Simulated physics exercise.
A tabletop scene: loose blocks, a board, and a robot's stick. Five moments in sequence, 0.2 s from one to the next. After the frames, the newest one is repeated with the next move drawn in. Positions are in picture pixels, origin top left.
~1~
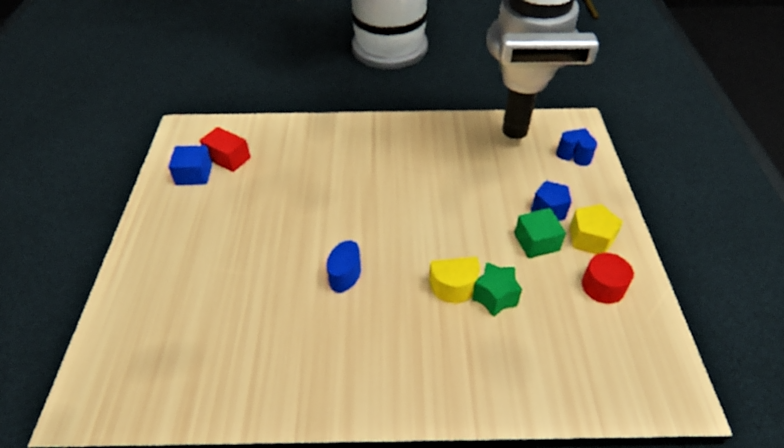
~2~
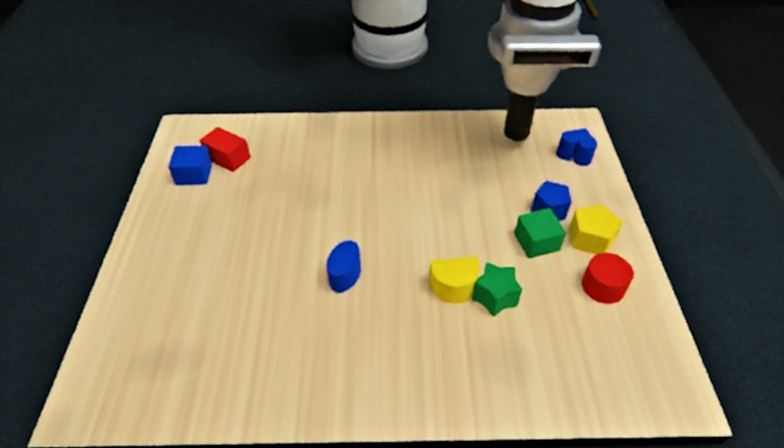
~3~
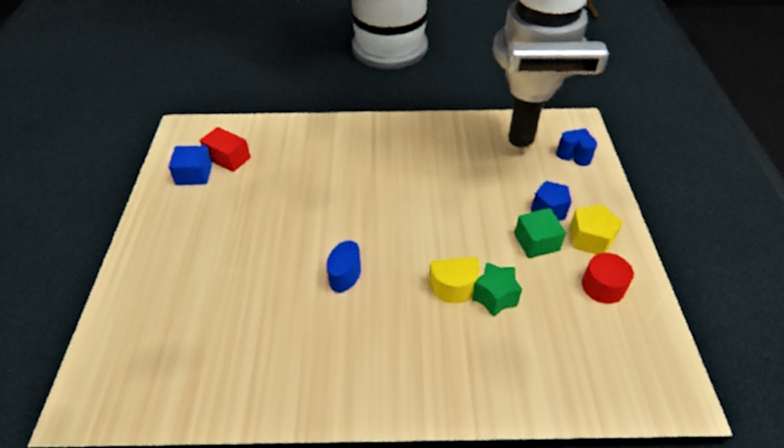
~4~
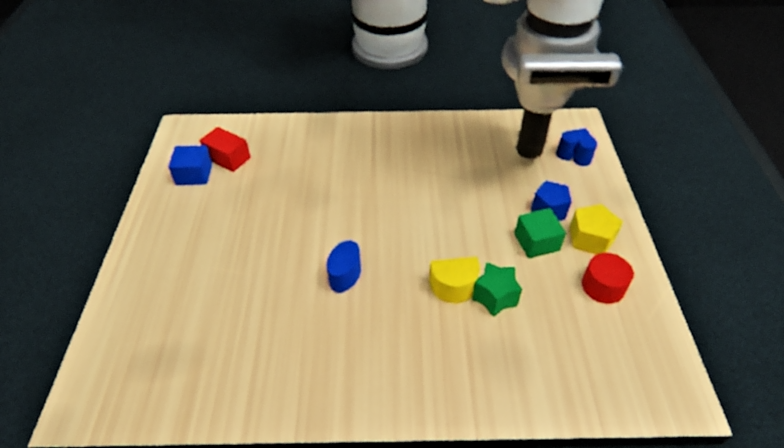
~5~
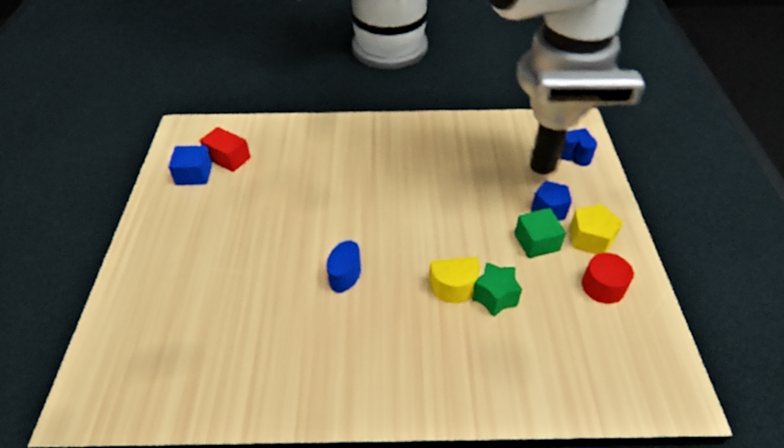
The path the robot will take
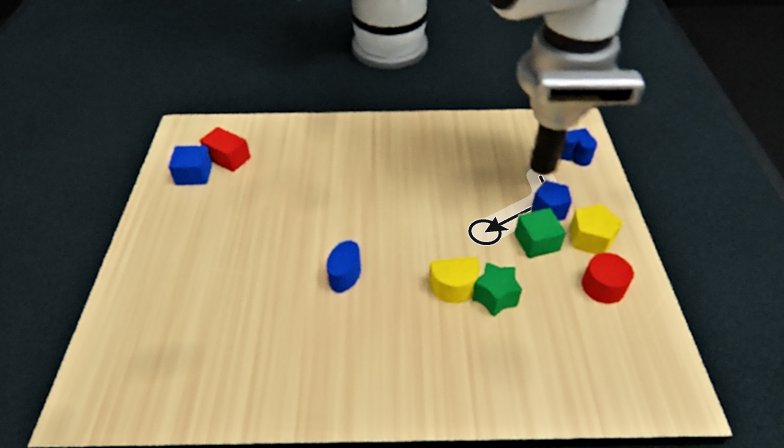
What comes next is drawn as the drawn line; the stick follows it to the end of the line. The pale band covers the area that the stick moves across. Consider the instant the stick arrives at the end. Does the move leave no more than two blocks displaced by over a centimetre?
Yes, I think so.
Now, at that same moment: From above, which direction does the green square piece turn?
The green square piece rotates clockwise.
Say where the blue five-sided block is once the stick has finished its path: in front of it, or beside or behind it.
Beside or behind it.
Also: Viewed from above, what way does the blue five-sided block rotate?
I'd predict that, seen from above, the blue five-sided block rotates counter-clockwise.
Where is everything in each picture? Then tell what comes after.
Lower end of the stick (515, 132), tops of blocks, green square piece (542, 224), blue five-sided block (555, 193), blue heart-shaped block (581, 137), in the first frame.
Stick (516, 134), blocks as before, in the second frame.
Stick (521, 140), blocks as before, in the third frame.
Stick (529, 151), blocks as before, in the fourth frame.
Stick (543, 167), green square piece (542, 224), blue five-sided block (555, 193), blue heart-shaped block (581, 137), in the fifth frame.
The drawn path runs from (540, 177) over (542, 201) and (515, 217) to (485, 232).
One third of the way, stick (545, 191); green square piece (541, 230); blue five-sided block (558, 205), turned 30° anticlockwise.
Two thirds of the way, stick (517, 207); green square piece (542, 234), turned 20° clockwise; blue five-sided block (558, 209), turned 50° anticlockwise.
At the end, stick (487, 222); green square piece (542, 234), turned 20° clockwise; blue five-sided block (558, 209), turned 50° anticlockwise; blue heart-shaped block not moved.
